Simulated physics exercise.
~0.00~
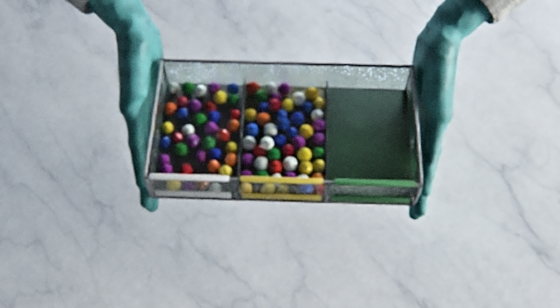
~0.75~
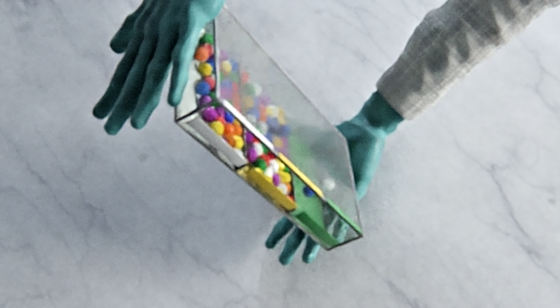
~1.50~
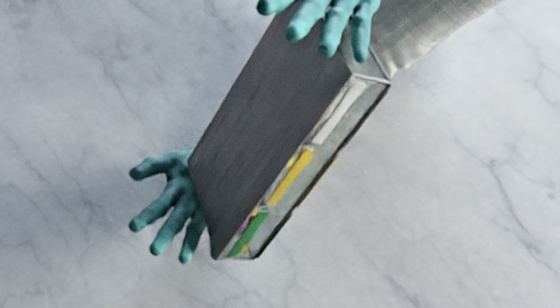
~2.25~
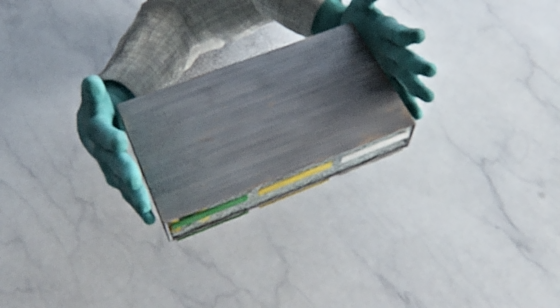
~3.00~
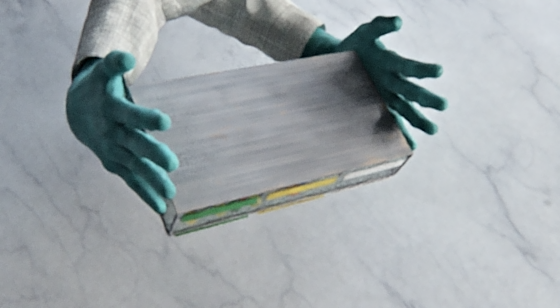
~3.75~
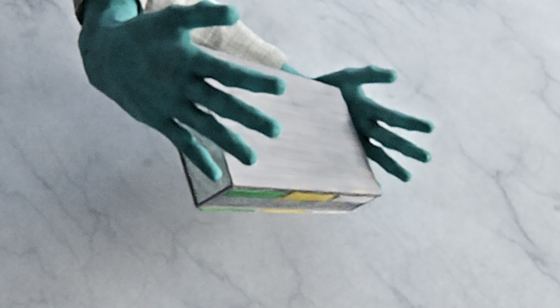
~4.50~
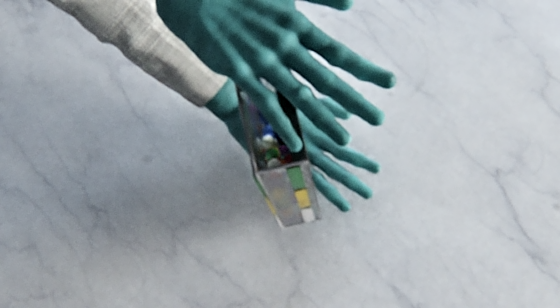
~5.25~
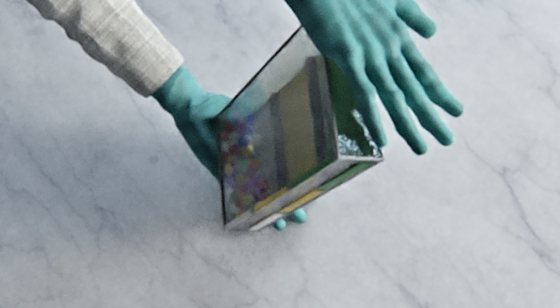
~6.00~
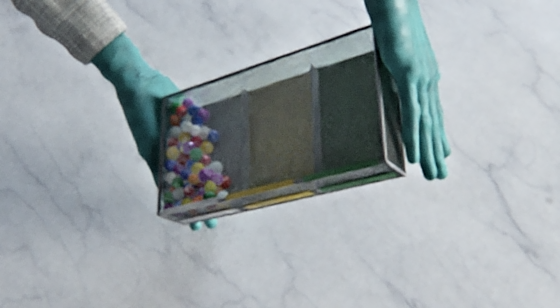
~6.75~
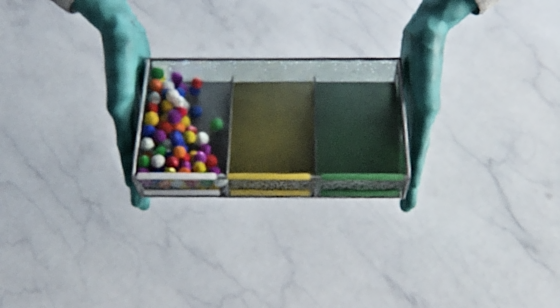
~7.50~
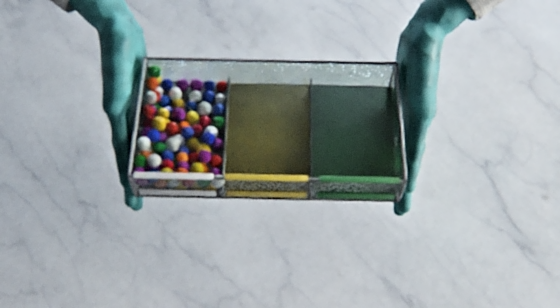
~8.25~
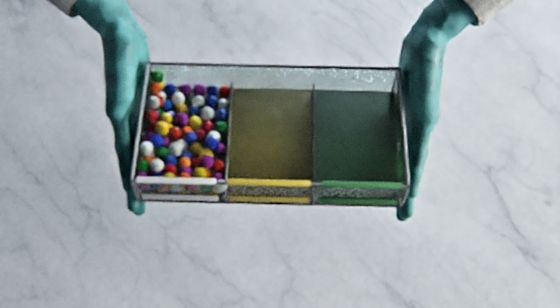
Gloved hands turn a box of colourful balls completely over until all fill the left section.
